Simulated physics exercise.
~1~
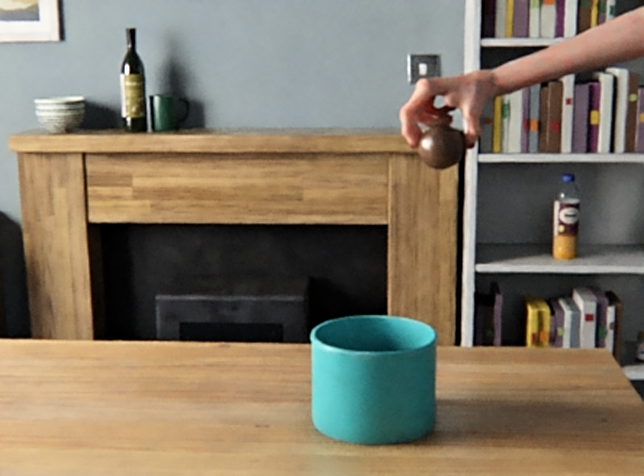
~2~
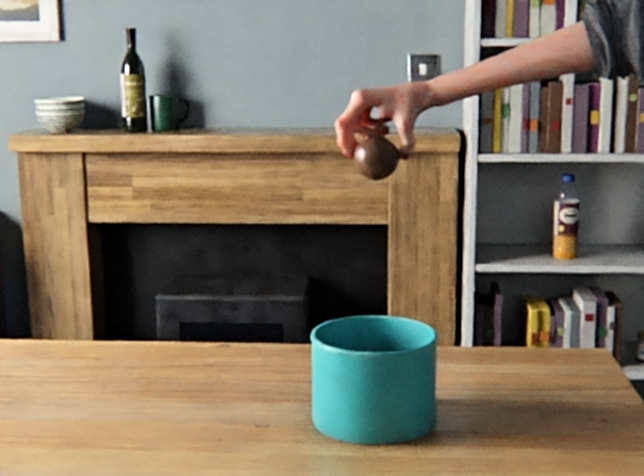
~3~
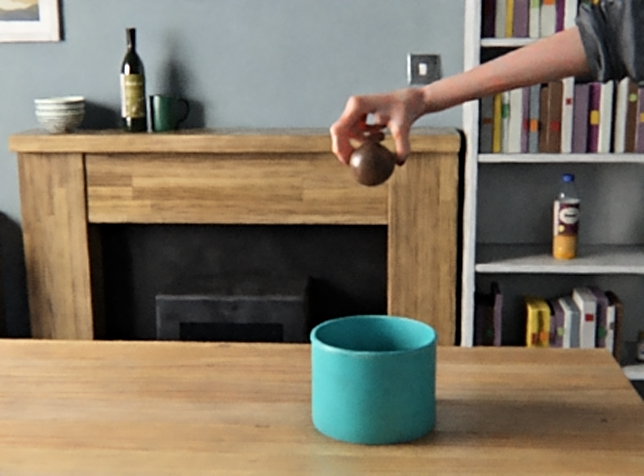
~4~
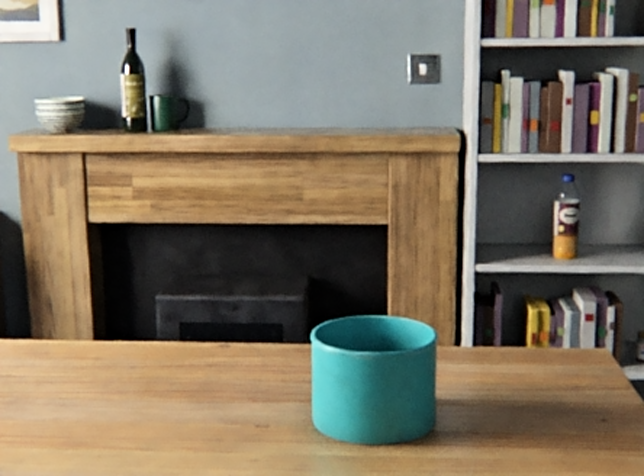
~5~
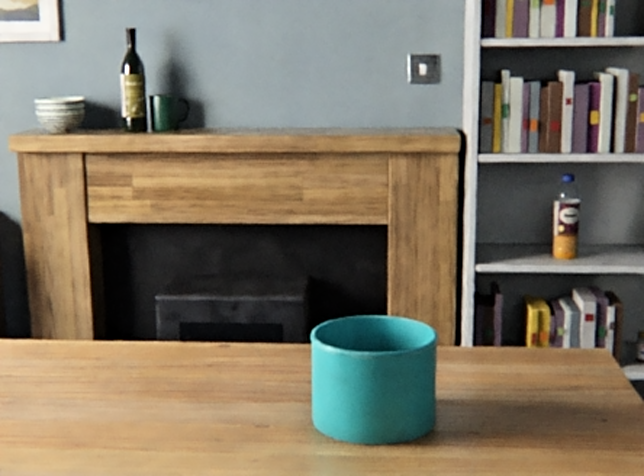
A brown onion moves left in a hand, then drops out of sight into a teal container.
